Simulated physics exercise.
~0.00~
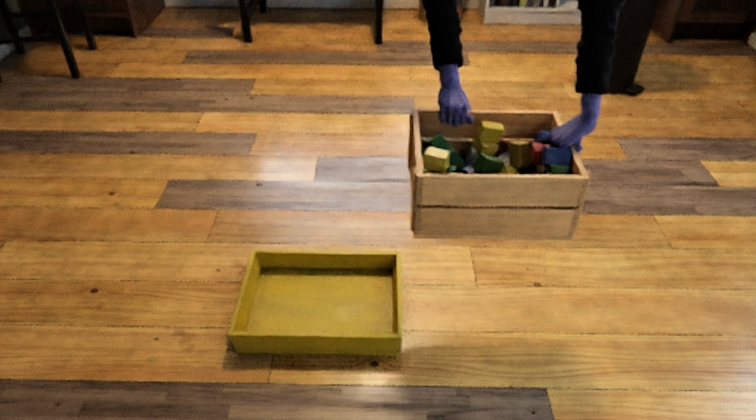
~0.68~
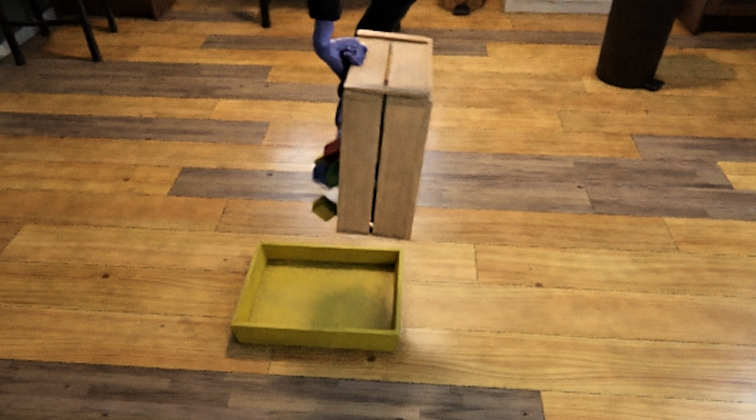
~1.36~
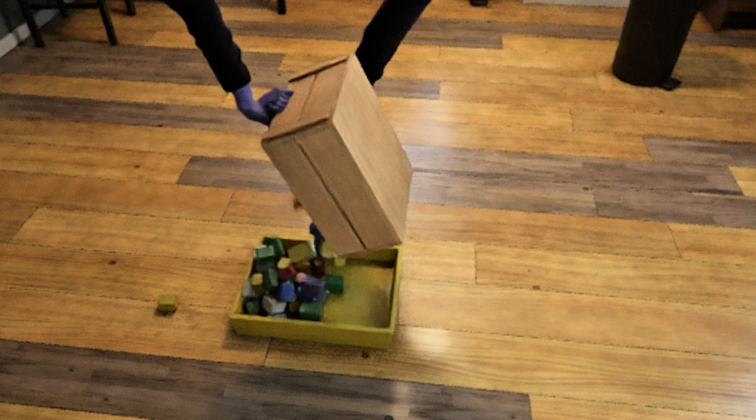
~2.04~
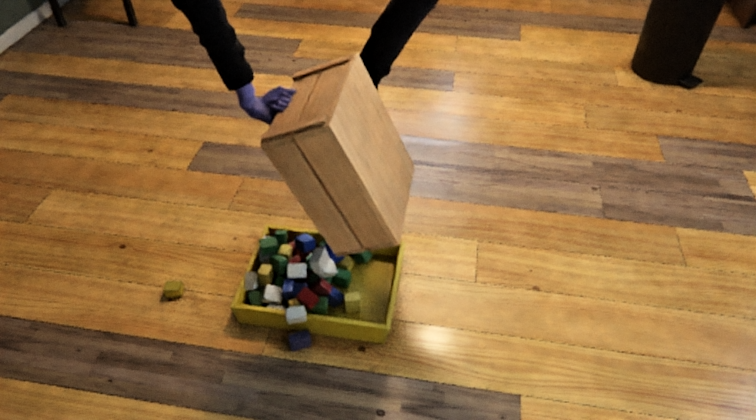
A person in dark sleeves and purple gloves, seen from above and in front, grips a wooden crate of colourful toy blocks on a plank floor, with a shallow yellow box nearer the viewer, to the left. The crate moves left and tips up on end behind the box as the first blocks fall out. It tilts further over the box, and red, blue, green, yellow and white blocks pour in, while a yellow one lies on the floor to the left. Finally the crate is held steeply tilted, most visible blocks fill the box, and a dark blue one sits by its front edge.
